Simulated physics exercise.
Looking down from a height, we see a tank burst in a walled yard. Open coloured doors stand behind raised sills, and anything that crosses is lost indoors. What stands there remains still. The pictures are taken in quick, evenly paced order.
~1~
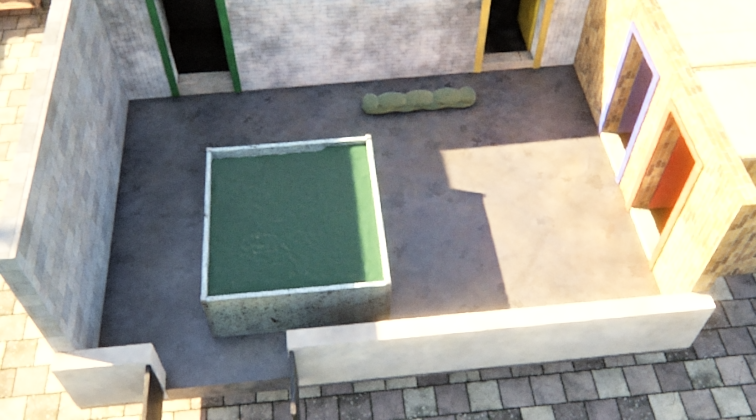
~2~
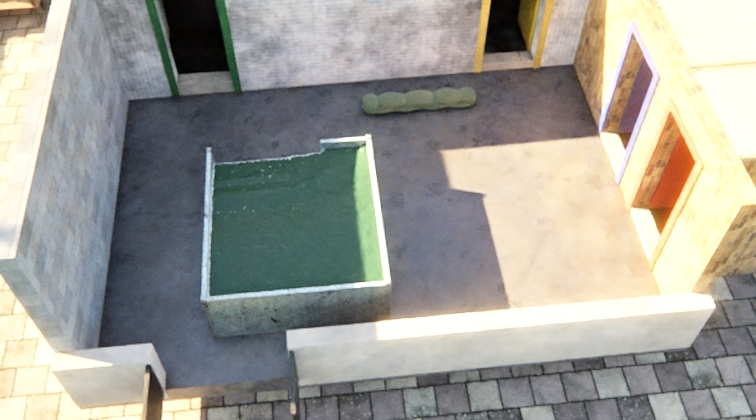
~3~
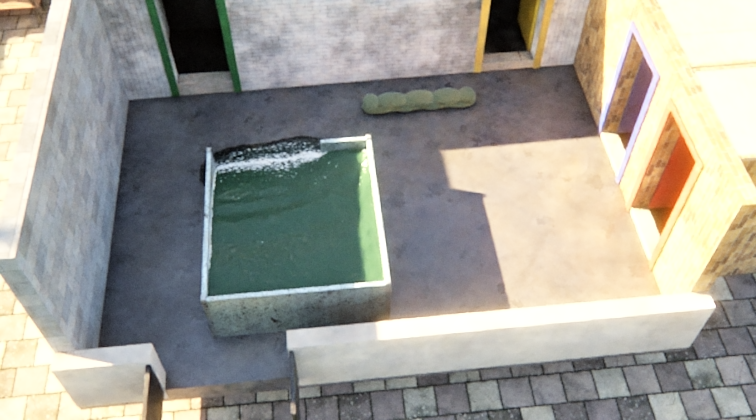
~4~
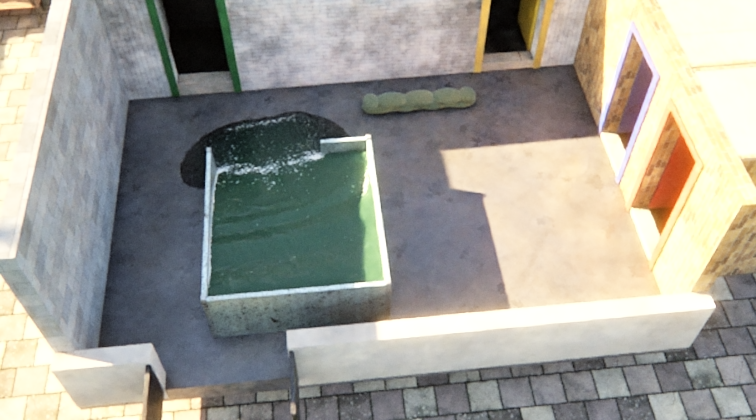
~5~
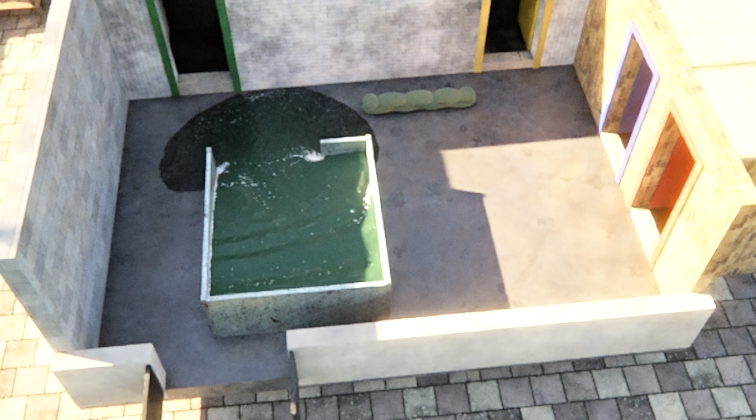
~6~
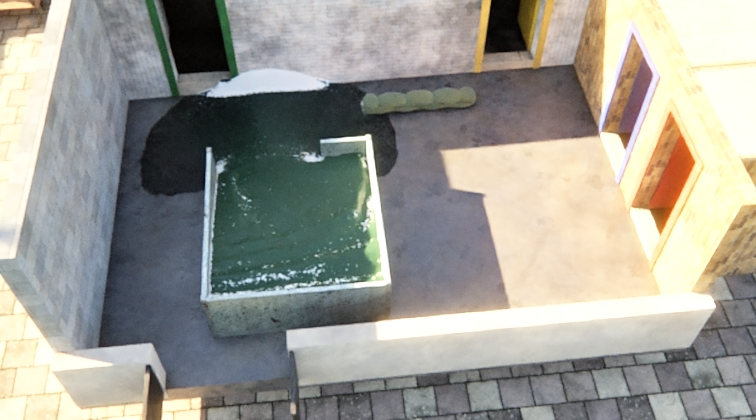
The far side of a square tank of green water broke open in a walled yard, and water poured out through the gap, spreading in a dark, widening pool to the back wall.
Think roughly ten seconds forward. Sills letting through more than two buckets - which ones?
Yellow door: Within the cap. Red door: Within the cap. Green door: Over the cap. Blue door: Within the cap.
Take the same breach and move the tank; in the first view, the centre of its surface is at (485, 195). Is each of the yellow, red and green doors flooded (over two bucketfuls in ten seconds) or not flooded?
The yellow door exceeds the limit; the red door exceeds the limit; the green door stays within the limit.
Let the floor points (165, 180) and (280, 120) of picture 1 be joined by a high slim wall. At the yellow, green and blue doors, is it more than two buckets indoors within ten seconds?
Taking them in turn, the yellow door is spared, the green door is spared and the blue door is flooded.
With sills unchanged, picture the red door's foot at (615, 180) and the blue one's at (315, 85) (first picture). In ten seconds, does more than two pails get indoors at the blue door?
In short: The blue door passes that mark.
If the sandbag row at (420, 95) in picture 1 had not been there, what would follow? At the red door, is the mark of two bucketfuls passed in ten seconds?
Note - red falls short of the line.
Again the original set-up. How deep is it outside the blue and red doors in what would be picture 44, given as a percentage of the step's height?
First 80 percent, then 30 percent.
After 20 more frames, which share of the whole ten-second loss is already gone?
Around 20 % of the total, roughly.
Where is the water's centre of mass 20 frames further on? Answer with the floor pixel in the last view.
Point: (284, 185).
A moment on, water covers 25 % of the floor; the yellow door not reached, the red door not reached, the green door over two buckets in, the blue door not reached.
Next, water covers 35 % of the floor; the yellow door wet at the sill, nothing in, the red door not reached, the green door far over two buckets in, the blue door not reached.
Then, water covers 65 % of the floor; the yellow door wet at the sill, nothing in, the red door not reached, the green door far over two buckets in, the blue door wet at the sill, nothing in.
Later, water covers 95 % of the floor; the yellow door wet at the sill, nothing in, the red door wet at the sill, nothing in, the green door far over two buckets in, the blue door under two buckets in.
In the end, water covers 95 % of the floor; the yellow door wet at the sill, nothing in, the red door wet at the sill, nothing in, the green door far over two buckets in, the blue door under two buckets in.
